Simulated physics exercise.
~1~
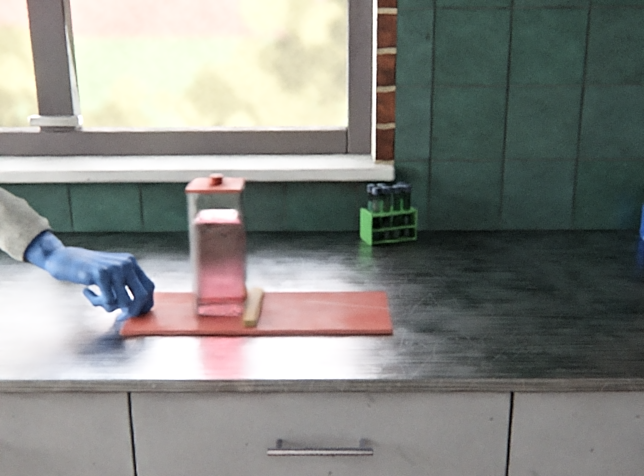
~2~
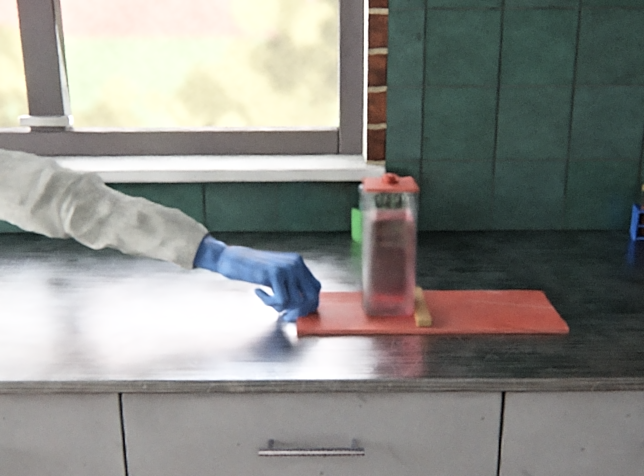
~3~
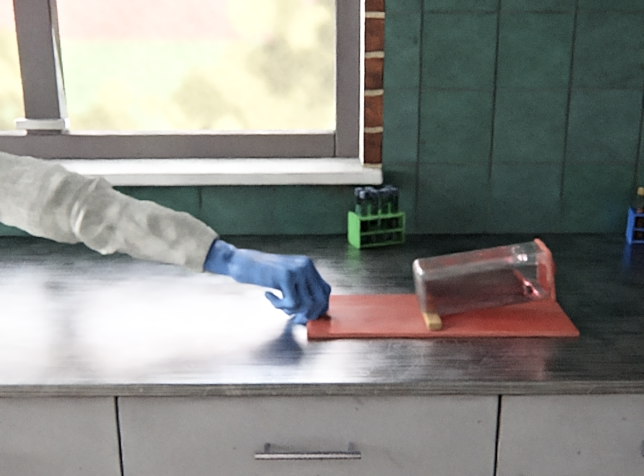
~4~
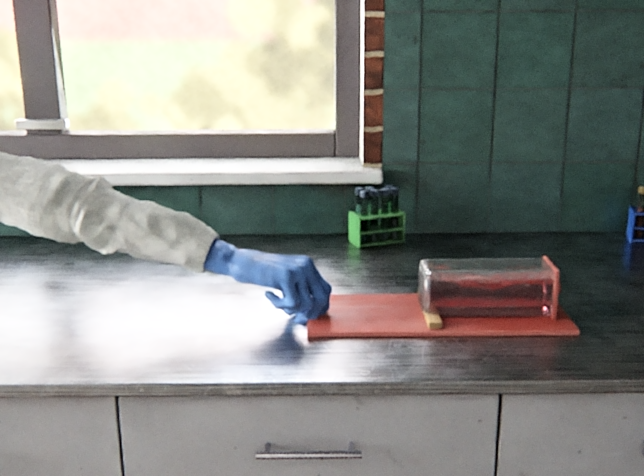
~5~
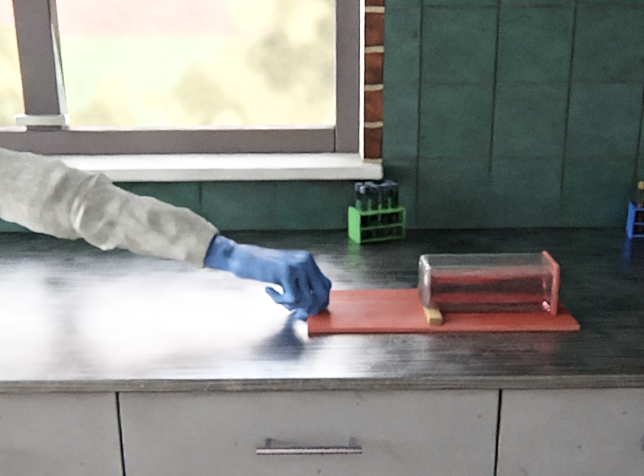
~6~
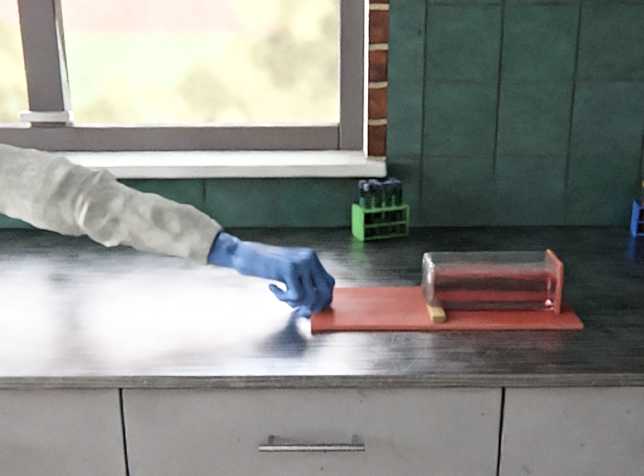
On a dark countertop below a window, a blue-gloved hand slid a red board to the right with a clear, part-filled bottle standing on it, and when the board stopped, the bottle tipped over to the right and ended up lying on its side.
